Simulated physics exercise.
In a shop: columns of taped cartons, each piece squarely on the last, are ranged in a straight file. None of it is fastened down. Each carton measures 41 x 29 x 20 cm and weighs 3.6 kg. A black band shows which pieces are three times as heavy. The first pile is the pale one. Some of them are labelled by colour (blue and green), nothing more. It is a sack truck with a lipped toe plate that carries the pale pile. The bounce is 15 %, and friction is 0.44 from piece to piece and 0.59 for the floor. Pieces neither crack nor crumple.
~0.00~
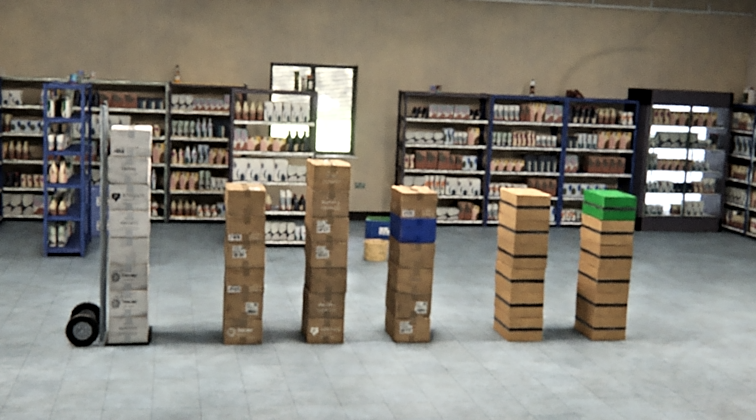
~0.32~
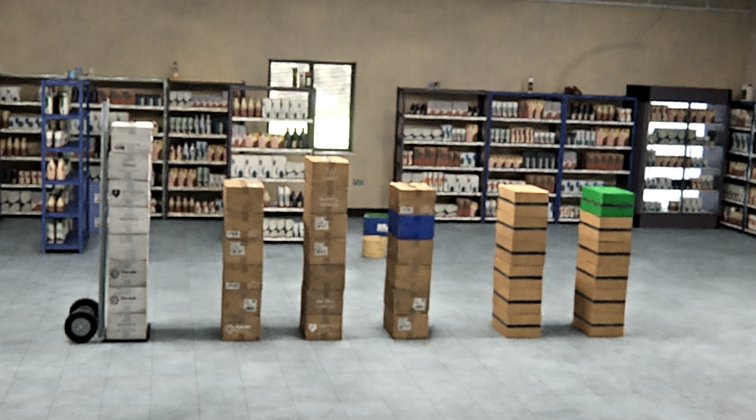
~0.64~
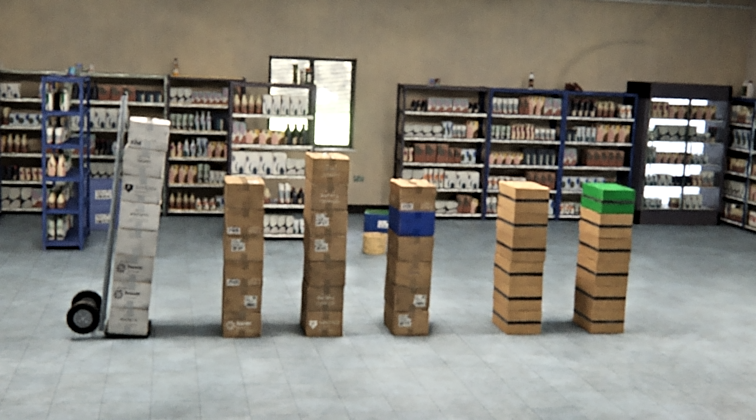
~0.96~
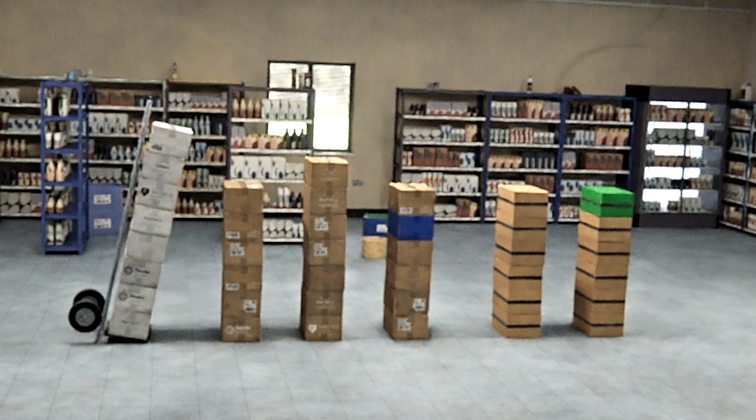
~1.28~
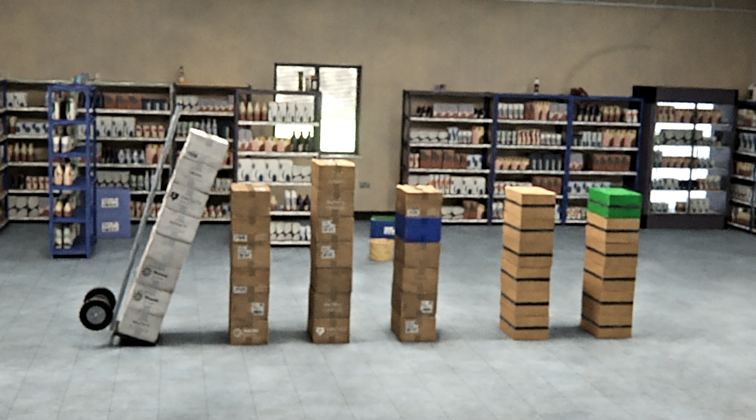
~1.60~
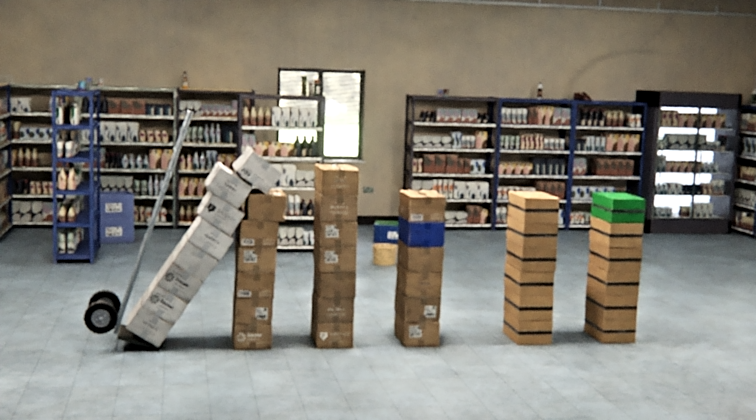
A hand truck carrying a tall stack of pale boxes tilted to the right, slowly at first, then further, and the upper boxes slid and leaned against the nearest brown stack.
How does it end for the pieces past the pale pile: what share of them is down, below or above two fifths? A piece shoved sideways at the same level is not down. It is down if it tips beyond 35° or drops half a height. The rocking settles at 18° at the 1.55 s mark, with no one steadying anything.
The share down is above two fifths.
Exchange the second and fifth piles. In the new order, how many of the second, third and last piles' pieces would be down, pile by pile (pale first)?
Down tally in the new order: Second = 0, third = 0, last = 0.
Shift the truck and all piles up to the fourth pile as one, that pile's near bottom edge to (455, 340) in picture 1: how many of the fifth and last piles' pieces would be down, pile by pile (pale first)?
That would give fifth 6, last 6.
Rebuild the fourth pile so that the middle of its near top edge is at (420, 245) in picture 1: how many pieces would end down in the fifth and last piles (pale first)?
Counts down - fifth: 0; last: 0.
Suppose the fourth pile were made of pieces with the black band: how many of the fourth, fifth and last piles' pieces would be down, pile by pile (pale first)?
Count down, pile by pile - fourth 6, fifth 6, last 6.
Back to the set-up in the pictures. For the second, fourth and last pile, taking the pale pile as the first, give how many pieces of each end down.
Pieces by pile: Second 6, fourth 6, last 6.
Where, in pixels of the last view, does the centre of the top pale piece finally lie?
Around (448, 273).
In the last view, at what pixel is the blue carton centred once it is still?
Check around (552, 292) in the last image.
After 2.46 s, 8 of the pale pile down; 3 of the 31 other cartons down; blue carton shifted 17 mm.
After 3.76 s, 8 of the pale pile down; 19 of the 31 other cartons down; blue carton leaning 6°, 31 cm lower; green carton leaning 5°.
At rest (5.8 s), 8 of the pale pile down; 31 of the 31 other cartons down; green carton upside down; blue carton leaning 47°, 52 cm lower. That is 100 per cent. As the last picture would show them, middles, blue carton near (552, 292).
